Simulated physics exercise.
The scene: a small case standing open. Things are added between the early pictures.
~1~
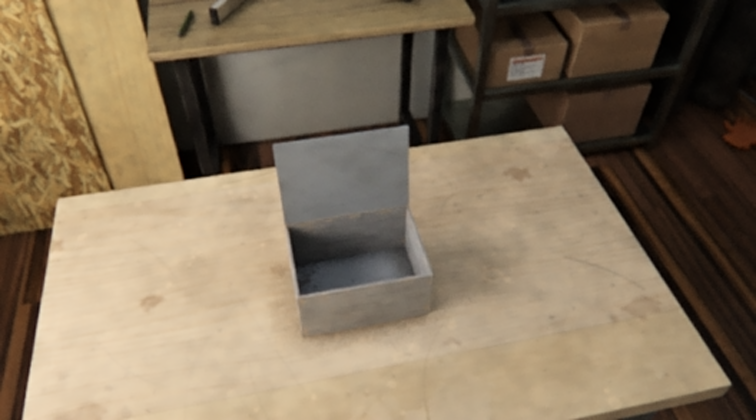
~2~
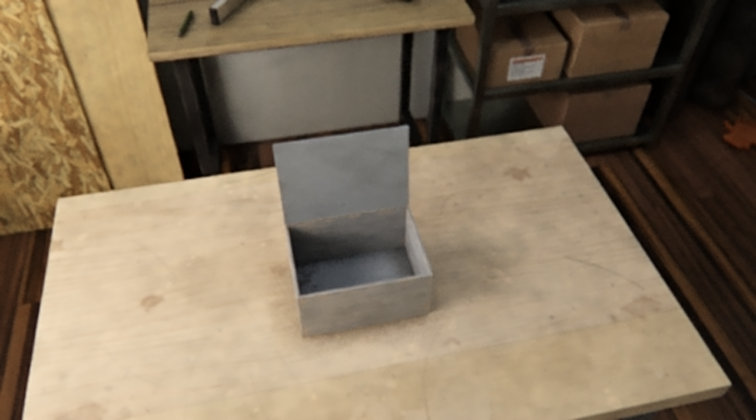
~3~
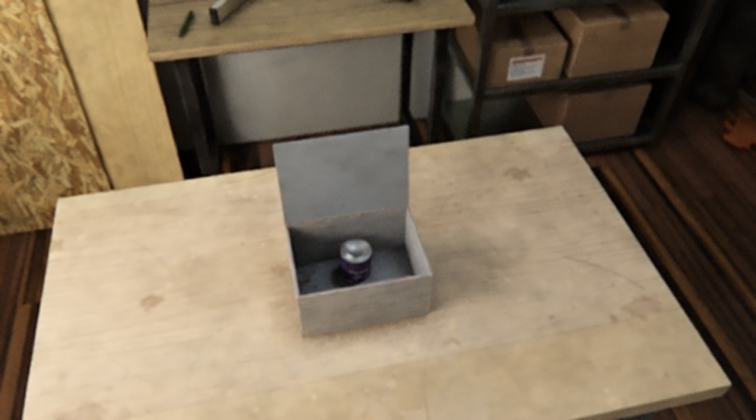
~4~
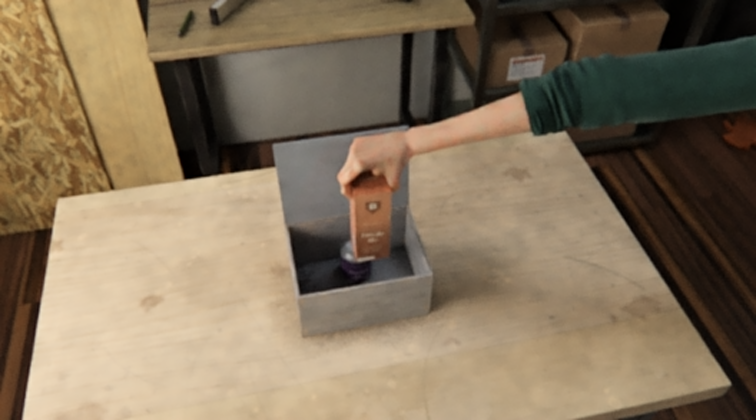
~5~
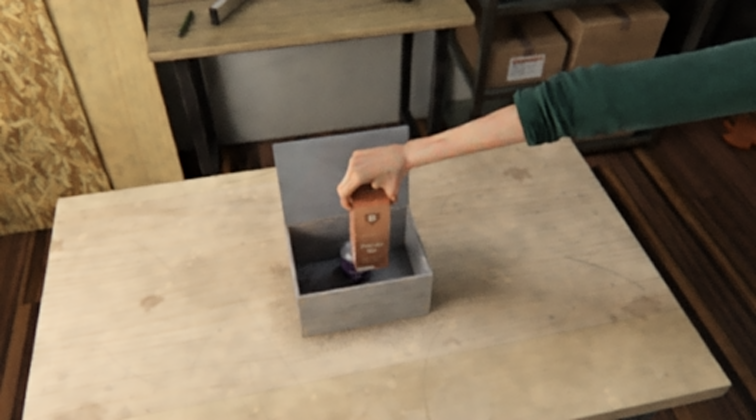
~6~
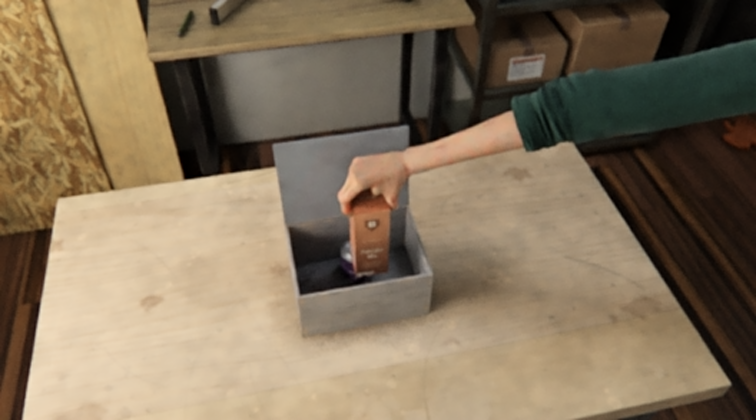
The video shows an open grey case on a wooden table, empty at first, then holding a small purple tin. A hand in a green sleeve then holds an orange carton over the case and lowers it slightly inside.
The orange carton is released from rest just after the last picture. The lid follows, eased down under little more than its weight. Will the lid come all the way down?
Outcome: The lid is held up.
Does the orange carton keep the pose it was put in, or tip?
The orange carton tips.
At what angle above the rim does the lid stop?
Some 25° above the rim.
Then, 0.90 s later than the last frame, lid starting down; orange carton tilted by 43° near (388, 264).
Then, 1.40 s later than the last frame, lid 72° above the rim; orange carton tilted by 43° near (388, 264).
Then, 1.80 s later than the last frame, lid 43° above the rim; orange carton tilted by 43° near (388, 264).
When it is over, lid 25° above the rim; lying over in the box, orange carton; purple tin as before. End places, in pixels of the last picture, orange carton near (388, 264).
